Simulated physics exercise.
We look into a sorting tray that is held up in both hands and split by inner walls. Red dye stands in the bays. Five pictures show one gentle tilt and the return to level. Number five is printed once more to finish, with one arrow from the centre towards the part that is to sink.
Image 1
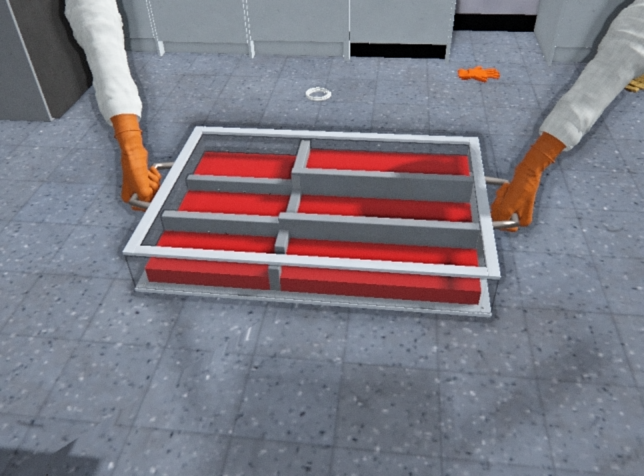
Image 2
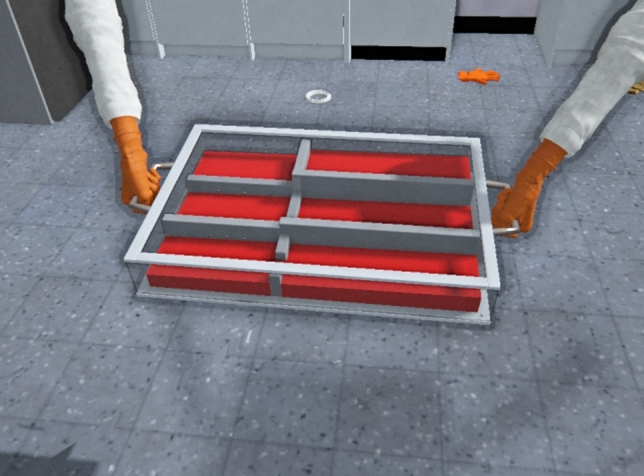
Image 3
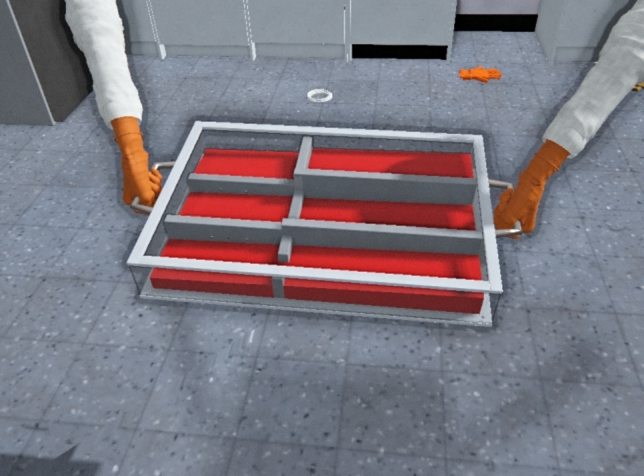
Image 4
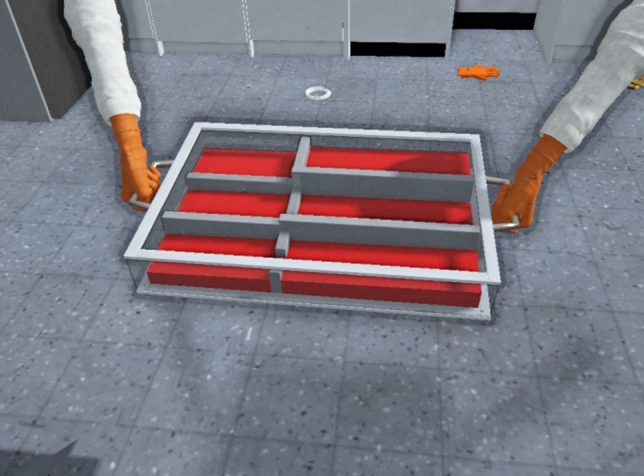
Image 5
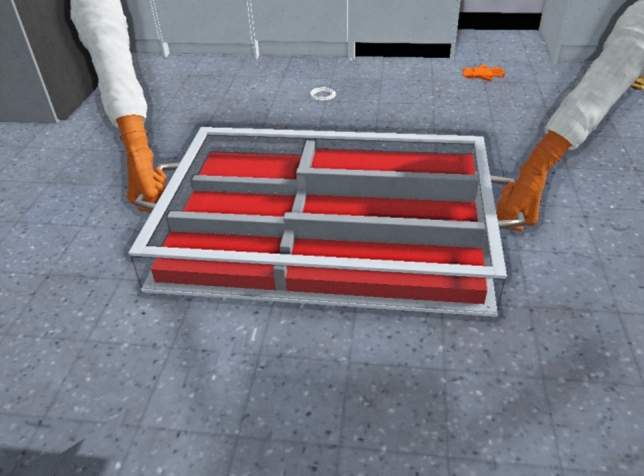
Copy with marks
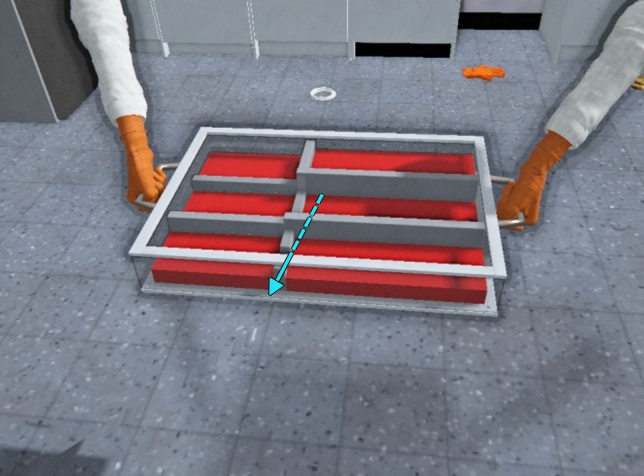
The footage shows two orange-gloved hands gripping a clear, divided tray with red dye in its six bays above a speckled grey floor, tilting it very slightly down toward the front and then bringing it back level.
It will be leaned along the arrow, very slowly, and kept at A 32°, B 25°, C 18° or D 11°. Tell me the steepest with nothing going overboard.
That is slope C.
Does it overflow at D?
No, not at all.
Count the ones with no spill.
Two of the four.
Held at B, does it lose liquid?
Yes, it does.
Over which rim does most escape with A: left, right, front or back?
Over the front one.
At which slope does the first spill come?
That is slope B.
The tray is level; deepest in the back right bay, at (384, 168), shallowest in the centre left.
Tipped about 3° down to the front; no wall is crossed.
Tipped about 5° down to the front; no wall is crossed.
Tipped about 3° down to the front; no wall is crossed.
The tray is level; deepest in the back right bay, at (389, 168), shallowest in the centre left.
The arrow ends at (272, 289).
With A, about 34 % goes over the rim.
With B, about 5 % goes over the rim.
With C, nothing spills; the back right bay holds the most.
With D, nothing spills; the back right bay holds the most.
